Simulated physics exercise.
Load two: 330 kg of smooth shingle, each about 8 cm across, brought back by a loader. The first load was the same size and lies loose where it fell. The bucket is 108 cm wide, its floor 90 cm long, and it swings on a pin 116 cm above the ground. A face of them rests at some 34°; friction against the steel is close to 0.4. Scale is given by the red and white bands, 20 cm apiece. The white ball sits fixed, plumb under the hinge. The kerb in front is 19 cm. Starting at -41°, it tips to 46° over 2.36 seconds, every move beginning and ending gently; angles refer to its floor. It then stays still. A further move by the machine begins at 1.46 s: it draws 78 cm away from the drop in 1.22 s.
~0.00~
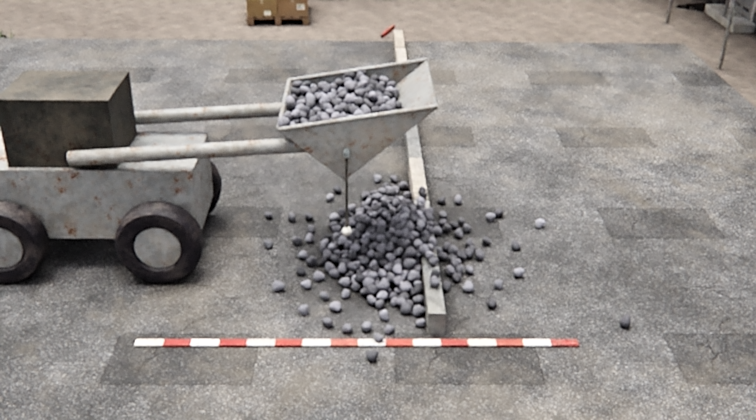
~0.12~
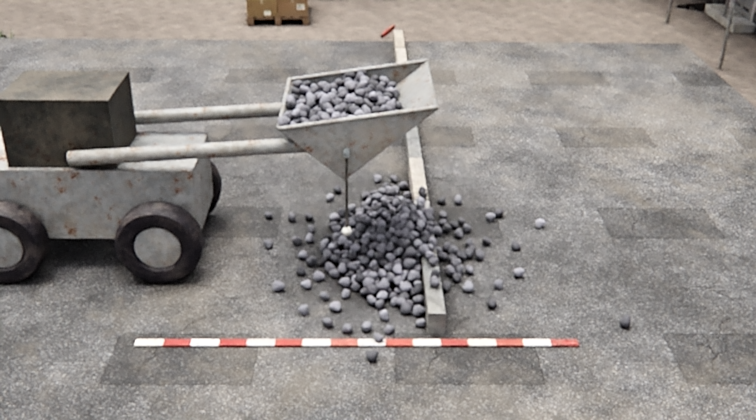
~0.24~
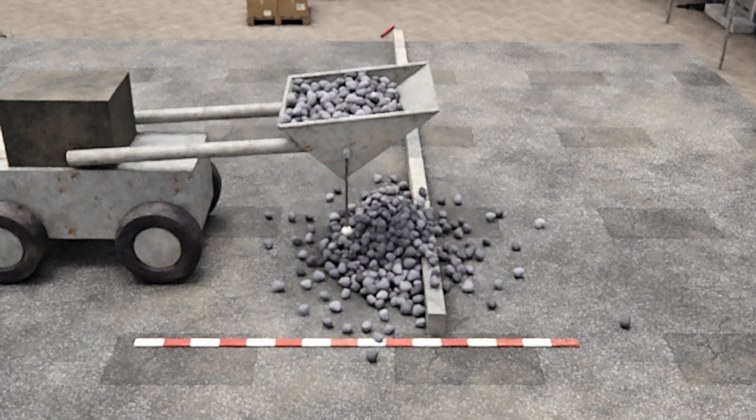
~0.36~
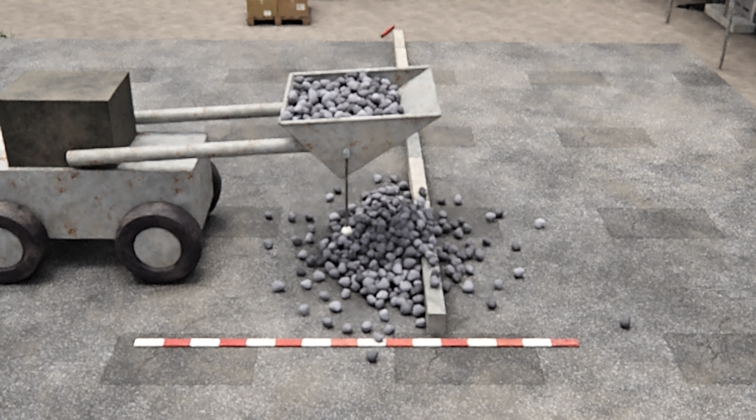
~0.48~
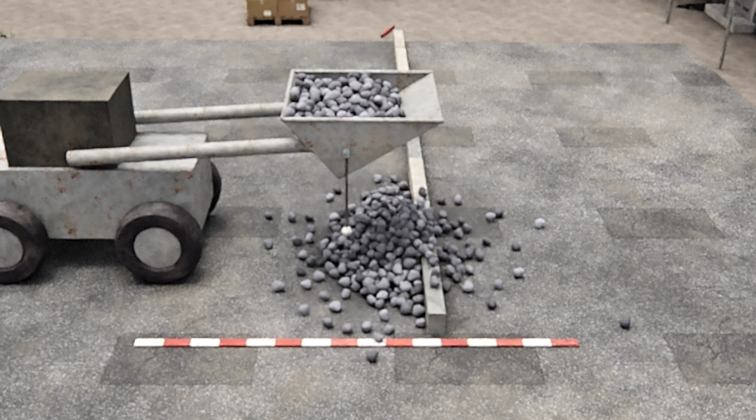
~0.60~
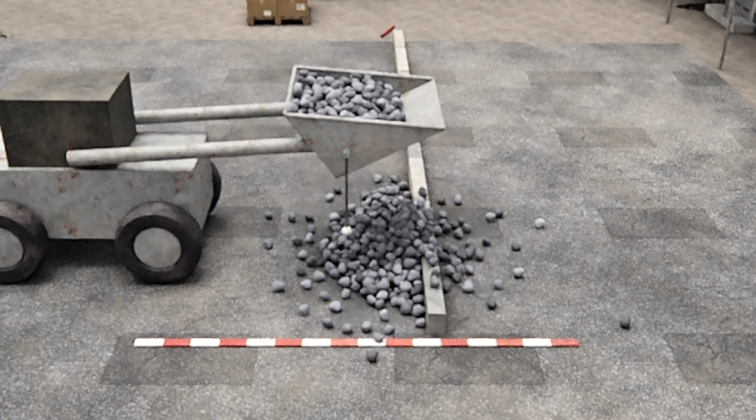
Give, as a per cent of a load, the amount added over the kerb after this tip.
Close to 34 parts in a hundred.
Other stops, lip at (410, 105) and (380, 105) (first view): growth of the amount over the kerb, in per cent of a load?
Case one about 15 %, case two about 0 %.
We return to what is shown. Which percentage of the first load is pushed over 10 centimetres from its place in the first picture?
I'd say roughly 15 per cent of them.
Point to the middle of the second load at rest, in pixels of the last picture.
Their middle rests near (397, 236).
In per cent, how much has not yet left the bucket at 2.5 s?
About 0 per cent is held.
After 1.8 s the floor is at 32°; in per cent of one load, 76 in the bucket, 110 on this side of the kerb, 14 over the kerb; the foremost stones are at (520, 250).
After 2.5 s the floor is at 46°; in per cent of one load, 0 in the bucket, 158 on this side of the kerb, 42 over the kerb; the foremost stones are at (558, 250).
After 3.1 s the floor is at 46°; in per cent of one load, 0 in the bucket, 158 on this side of the kerb, 42 over the kerb; the foremost stones are at (587, 255).
After 5.8 s the floor is at 46°; in per cent of one load, 0 in the bucket, 158 on this side of the kerb, 42 over the kerb; the foremost stones are at (587, 255). Net gain over the kerb, 34.
